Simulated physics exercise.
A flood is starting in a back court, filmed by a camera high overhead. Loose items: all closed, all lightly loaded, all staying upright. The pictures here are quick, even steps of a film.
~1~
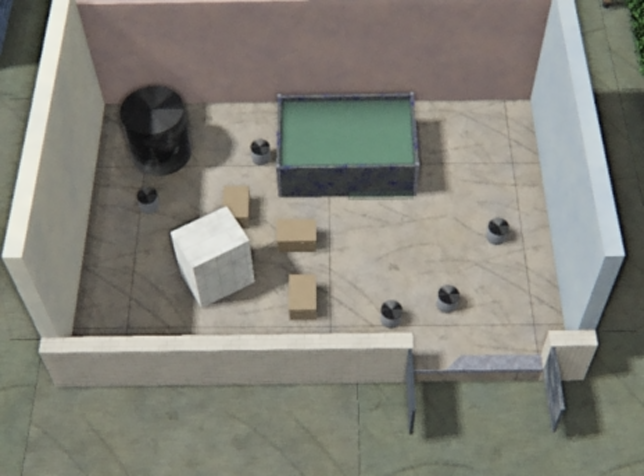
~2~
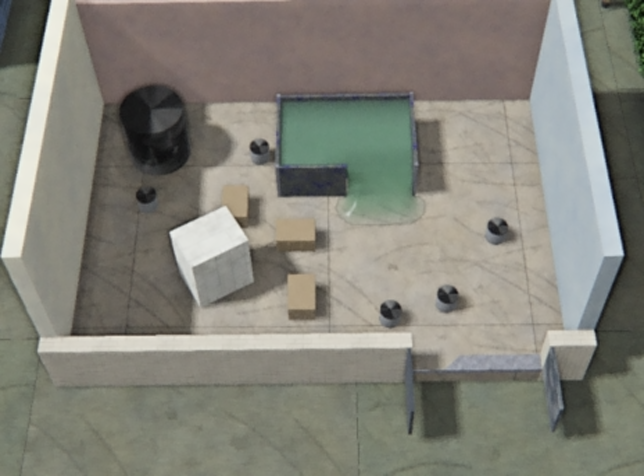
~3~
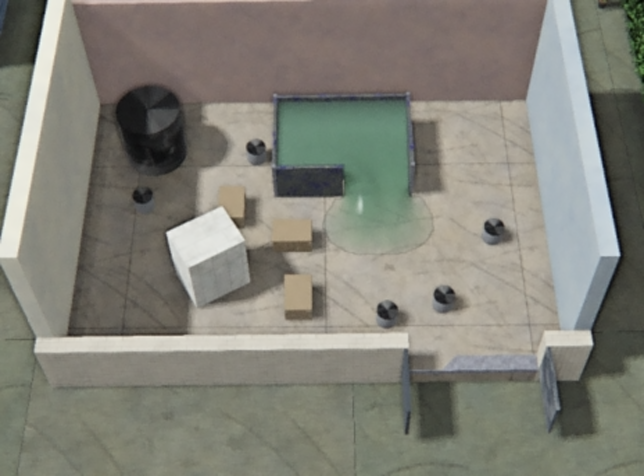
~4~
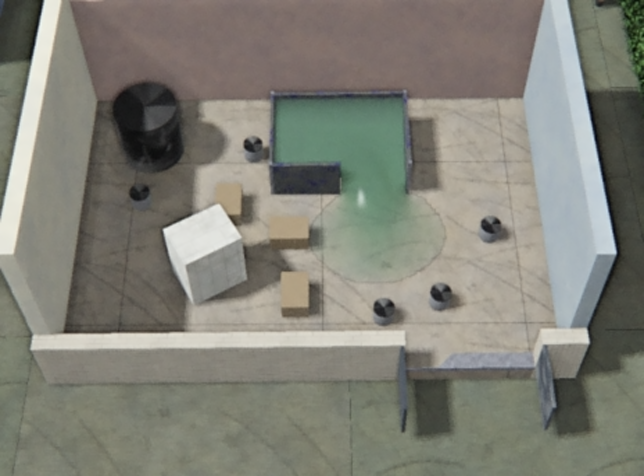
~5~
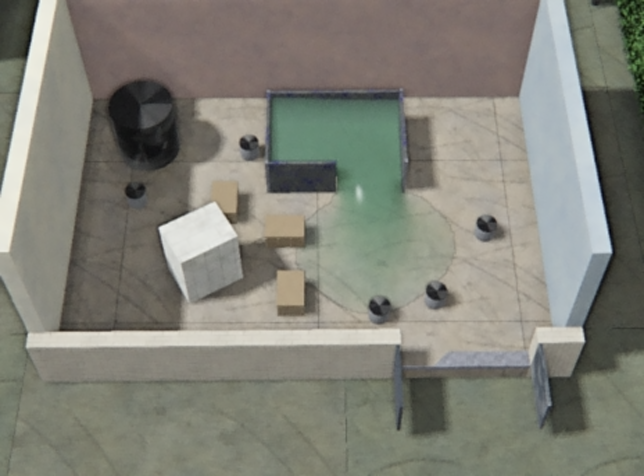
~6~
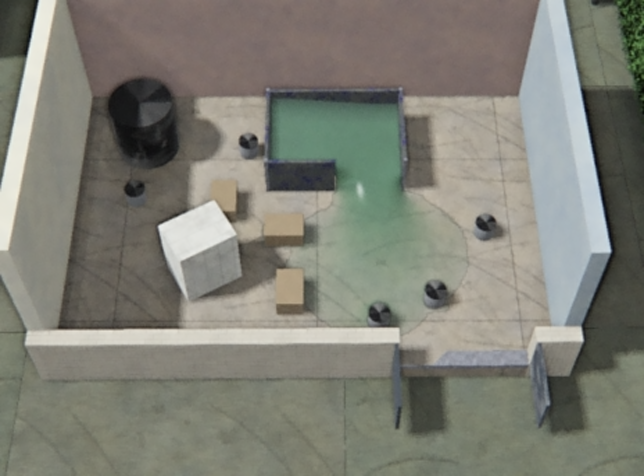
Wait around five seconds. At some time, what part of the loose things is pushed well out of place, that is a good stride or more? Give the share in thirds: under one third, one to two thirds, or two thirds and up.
That share lands between a third and two thirds.
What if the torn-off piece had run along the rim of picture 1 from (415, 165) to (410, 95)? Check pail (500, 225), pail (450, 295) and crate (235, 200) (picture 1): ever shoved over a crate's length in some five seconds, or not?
Taking them in order, displaced that much, displaced that much, less than that.
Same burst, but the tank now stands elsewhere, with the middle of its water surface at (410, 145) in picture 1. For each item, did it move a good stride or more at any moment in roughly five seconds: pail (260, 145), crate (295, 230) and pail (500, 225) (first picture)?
Result per object - stayed close, stayed close, went far.
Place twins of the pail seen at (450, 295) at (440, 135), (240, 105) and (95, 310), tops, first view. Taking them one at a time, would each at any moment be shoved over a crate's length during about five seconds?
Stays put, stays put, shoved clear.
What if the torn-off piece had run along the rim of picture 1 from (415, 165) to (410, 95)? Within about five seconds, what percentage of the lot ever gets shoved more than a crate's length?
Roughly 40 per cent.
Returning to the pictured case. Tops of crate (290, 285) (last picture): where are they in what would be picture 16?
Close to (228, 309).
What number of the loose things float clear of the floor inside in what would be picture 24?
My count is 0.
A moment on, 0 of 8 are well off their spots; 1 afloat.
Next, 3 of 8 are well off their spots; 1 afloat.
Later, 3 of 8 are well off their spots; 0 afloat.
In the end, 3 of 8 are well off their spots, and 3 have been at some point; 1 afloat.
